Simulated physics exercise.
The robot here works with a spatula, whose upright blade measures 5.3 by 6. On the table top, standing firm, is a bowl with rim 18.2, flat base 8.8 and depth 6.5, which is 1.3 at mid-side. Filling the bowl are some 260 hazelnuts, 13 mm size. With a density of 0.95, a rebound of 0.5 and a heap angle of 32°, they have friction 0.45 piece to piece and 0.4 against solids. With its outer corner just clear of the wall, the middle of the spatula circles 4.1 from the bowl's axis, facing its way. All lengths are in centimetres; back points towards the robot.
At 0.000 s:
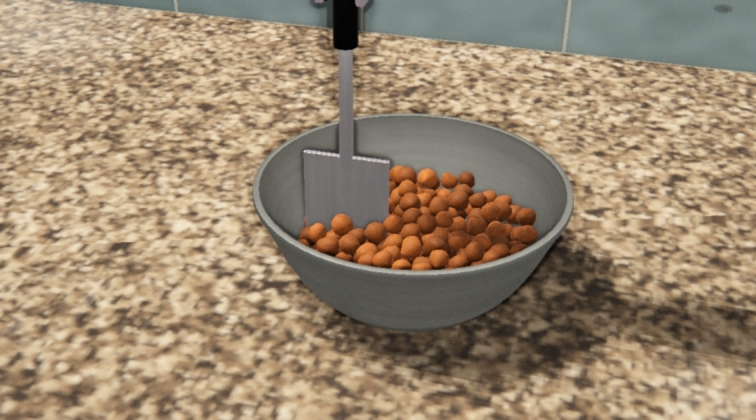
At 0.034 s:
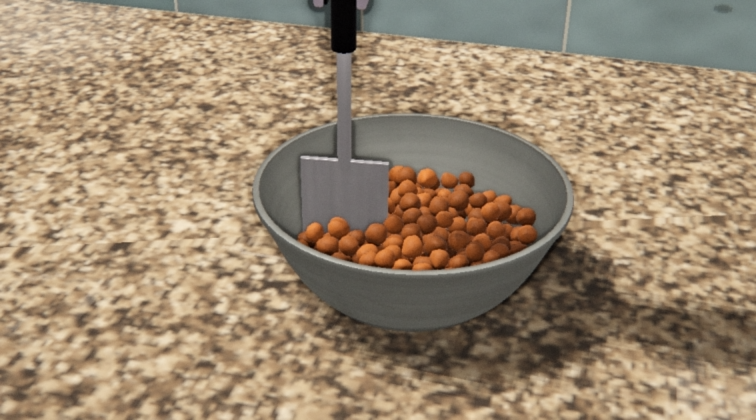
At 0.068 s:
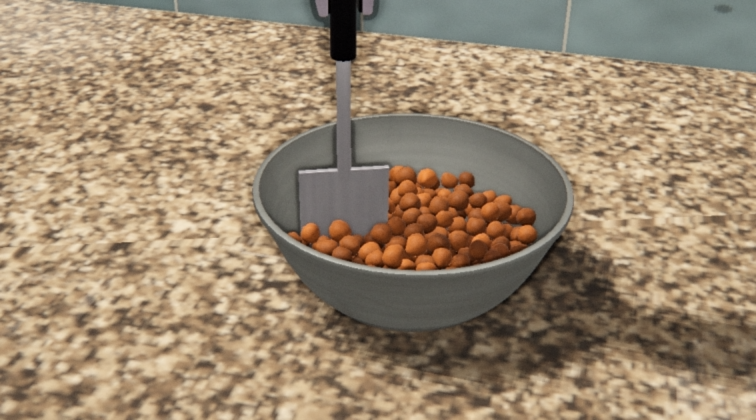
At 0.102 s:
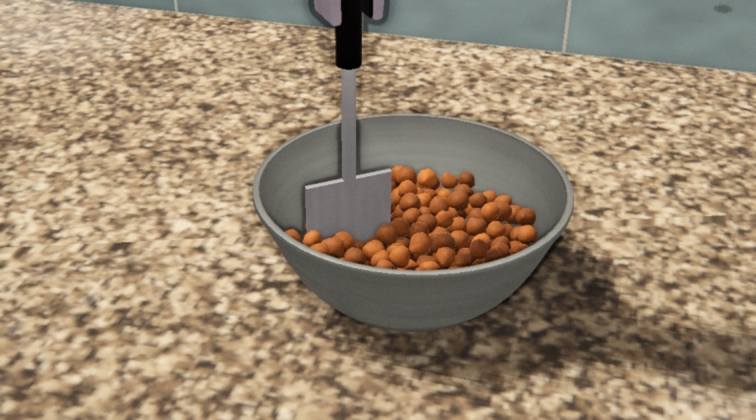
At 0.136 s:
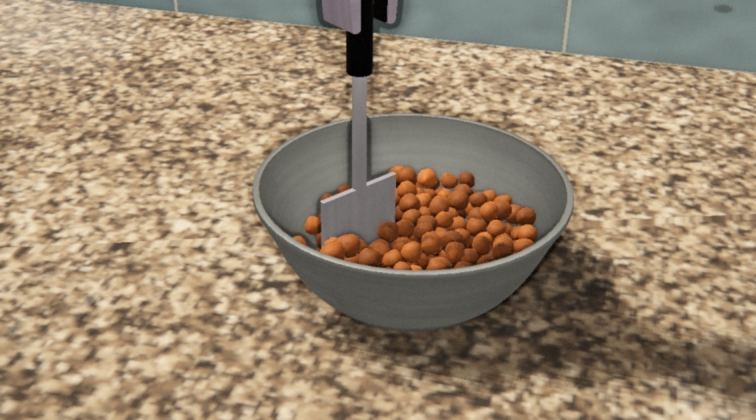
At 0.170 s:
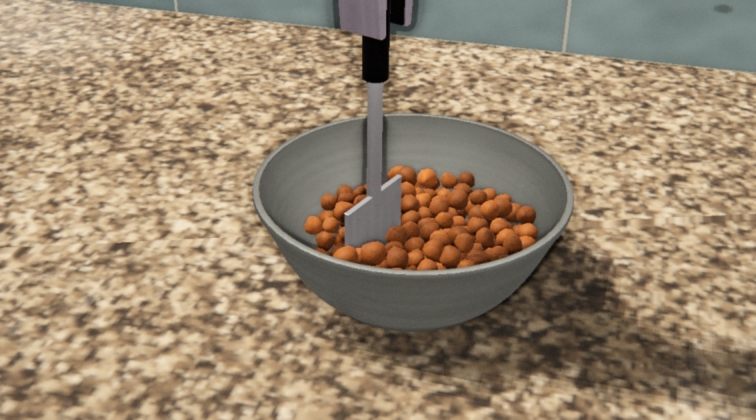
A spatula held upright by a robot gripper swept through brown hazelnuts in a gray bowl on a speckled counter, moving from the left side toward the front and turning its blade nearly edge-on.
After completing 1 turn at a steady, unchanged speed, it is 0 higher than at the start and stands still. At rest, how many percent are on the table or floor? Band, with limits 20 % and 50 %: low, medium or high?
Low.
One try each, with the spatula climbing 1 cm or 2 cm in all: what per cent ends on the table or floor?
Trial one: Roughly 10 %; trial two: Roughly 5 %.
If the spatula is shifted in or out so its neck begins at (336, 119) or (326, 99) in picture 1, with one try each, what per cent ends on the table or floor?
Near 10 per cent and near 5 per cent, in that order.
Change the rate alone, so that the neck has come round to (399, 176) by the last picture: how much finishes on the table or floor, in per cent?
Roughly 20 per cent.
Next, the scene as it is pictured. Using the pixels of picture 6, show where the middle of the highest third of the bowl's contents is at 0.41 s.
I'd point to somewhere close to (495, 178).
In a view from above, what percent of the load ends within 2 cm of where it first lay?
10 %.
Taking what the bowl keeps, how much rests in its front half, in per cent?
About 70 per cent.
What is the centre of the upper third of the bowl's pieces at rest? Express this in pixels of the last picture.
Centre, approx.: (332, 239).
By 0.41 s, 182° round, highest piece 8 above the table; 254 in the bowl, 1 on the table or floor, 2 in flight or on the tool.
By 0.65 s, 295° round, highest piece 8 above the table; 241 in the bowl, 12 on the table or floor, 4 in flight or on the tool.
By 0.97 s, 0° round, highest piece 7 above the table; 229 in the bowl, 27 on the table or floor, 1 in flight or on the tool.
By 1.67 s, 0° round, highest piece 7 above the table; 229 in the bowl, 28 on the table or floor.
Final count, 229 in the bowl, 28 on the table or floor. That is 11 % on the table or floor.
